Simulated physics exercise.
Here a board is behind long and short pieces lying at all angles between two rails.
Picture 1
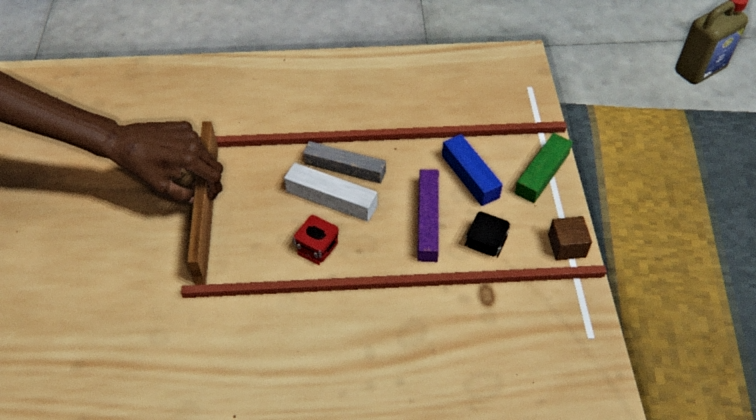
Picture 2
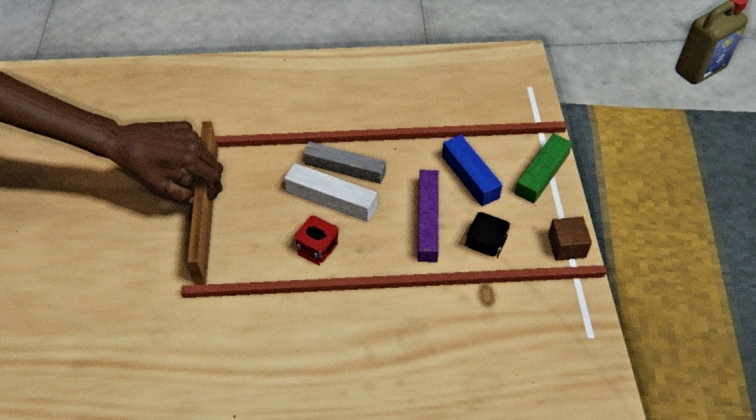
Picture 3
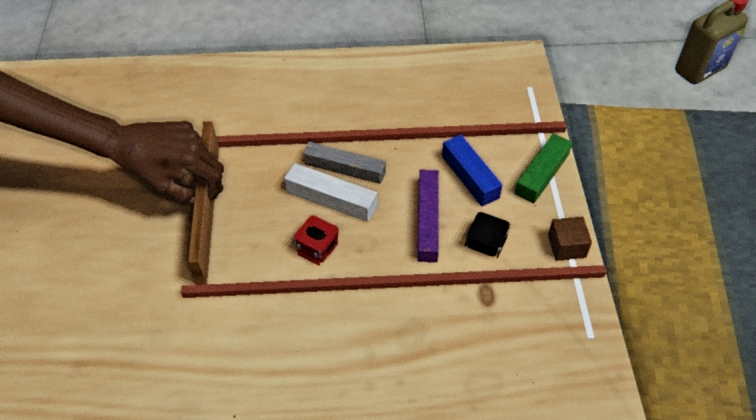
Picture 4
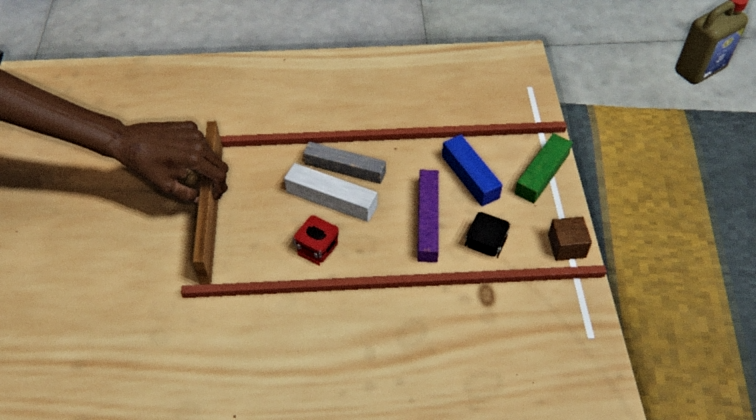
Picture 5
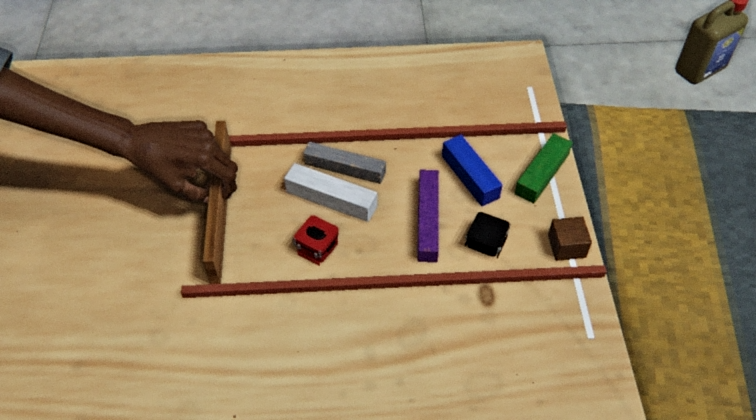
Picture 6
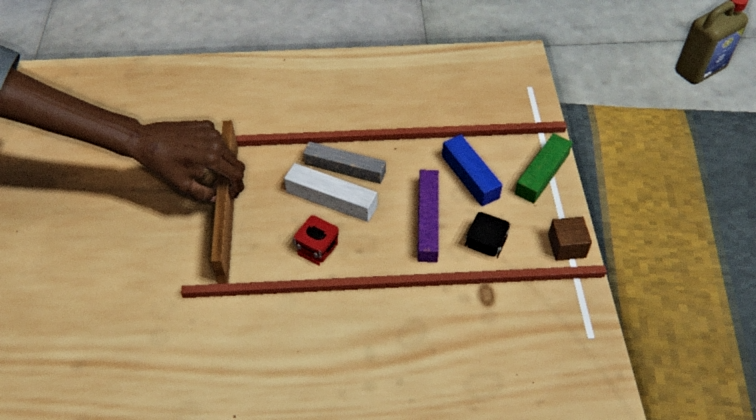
In the video, a hand holds a wooden board upright between two rails on a table, behind scattered colored bars and small blocks. The hand slides the board slightly to the right, while the pieces stay still.
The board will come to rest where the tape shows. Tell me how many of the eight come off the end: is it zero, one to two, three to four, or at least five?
At least five.
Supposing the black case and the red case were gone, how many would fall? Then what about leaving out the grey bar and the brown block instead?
You'd get 4 in the first case and 4 in the second one.
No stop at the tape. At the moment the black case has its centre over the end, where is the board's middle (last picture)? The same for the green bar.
The middle would be close to (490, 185) and then close to (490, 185).
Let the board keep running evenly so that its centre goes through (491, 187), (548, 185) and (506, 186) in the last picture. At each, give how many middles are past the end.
3; 5; 3.
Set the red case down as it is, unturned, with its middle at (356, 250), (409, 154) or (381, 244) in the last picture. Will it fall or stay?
Result per try, in order: Not toppled; toppled; not toppled.
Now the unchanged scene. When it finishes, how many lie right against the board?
It is in contact with 3.
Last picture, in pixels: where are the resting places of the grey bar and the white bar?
Close to (577, 155); the other close to (587, 189).
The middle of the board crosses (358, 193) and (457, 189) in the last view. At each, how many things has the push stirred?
I count 4 first and 8 after.
Early on, none off yet; brown block at rest near (570, 238); green bar at rest near (544, 168); black case at rest near (487, 236).
Finally, the number that fall off is five or more; lost, purple bar, blue stick, black case, green bar and brown block.
